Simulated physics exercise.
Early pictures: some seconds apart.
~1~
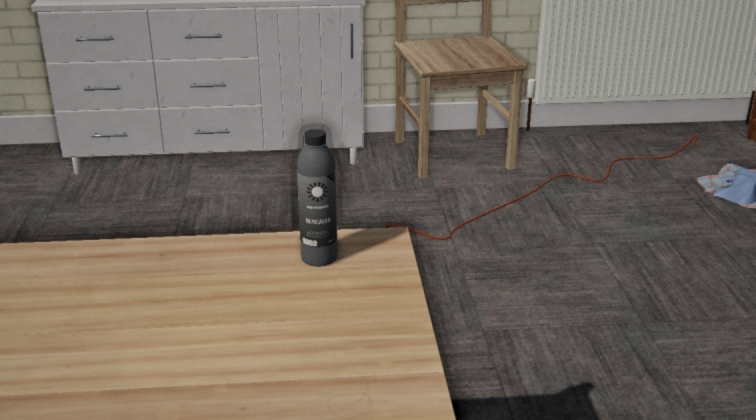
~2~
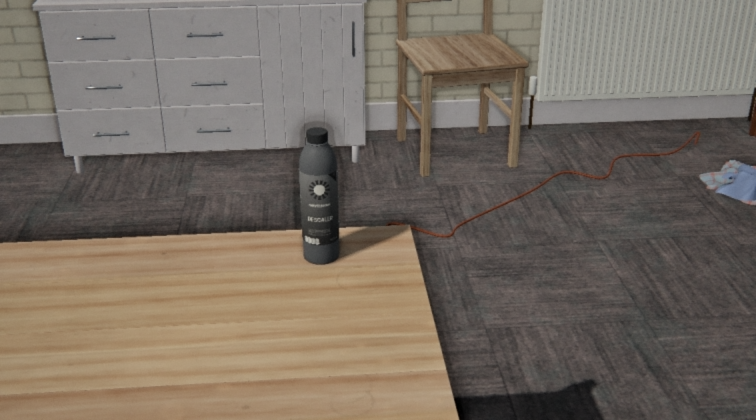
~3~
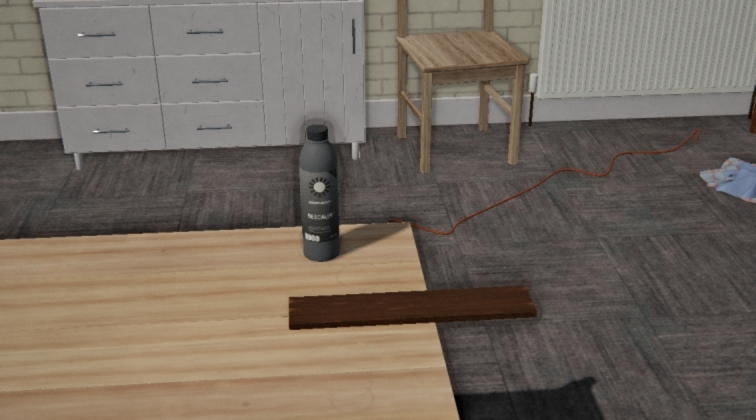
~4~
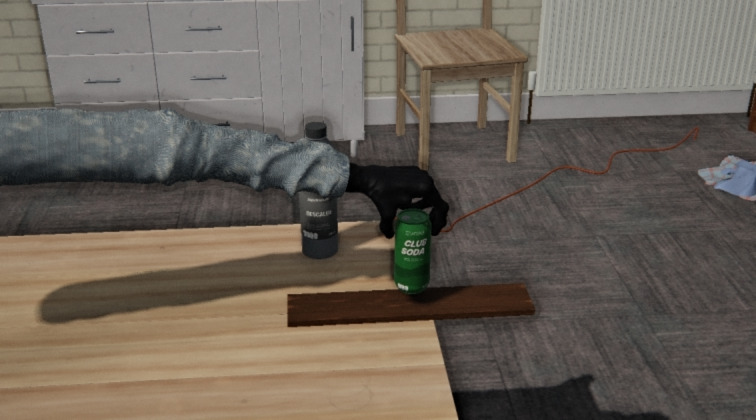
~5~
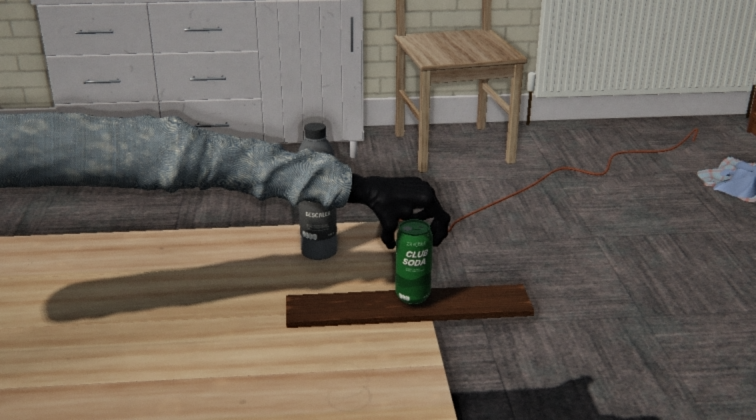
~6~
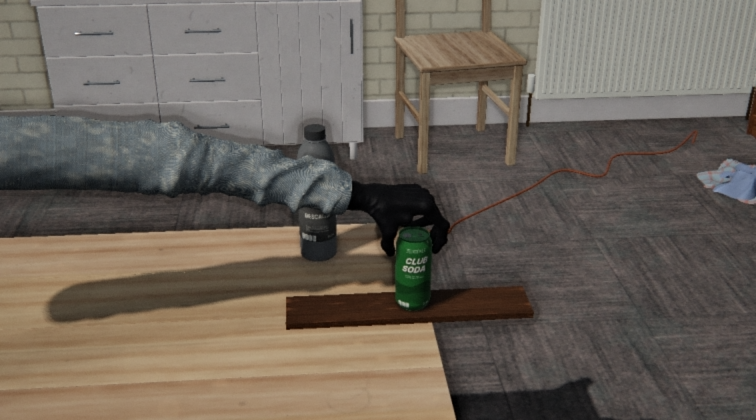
A dark wooden plank appears on the pale wooden tabletop, jutting past its right edge, after an opening view of only a grey bottle there. A black-gloved hand on a grey-blue sleeved arm, reaching in from the left, then holds a green club soda can above the plank and lowers it onto the wood, still gripping it.
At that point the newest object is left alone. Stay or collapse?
Watch it - it stays in place the whole time.
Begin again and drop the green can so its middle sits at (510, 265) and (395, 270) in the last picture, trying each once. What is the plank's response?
It falls the first time and remains balanced the second time.
Then, 0.60 s later than the last frame, all is still.
Then, 1.30 s later than the last frame, green can resting near (413, 270).
When it is over, all 3 as before. End places, in pixels of the last picture, green can near (413, 270). The plank holds.
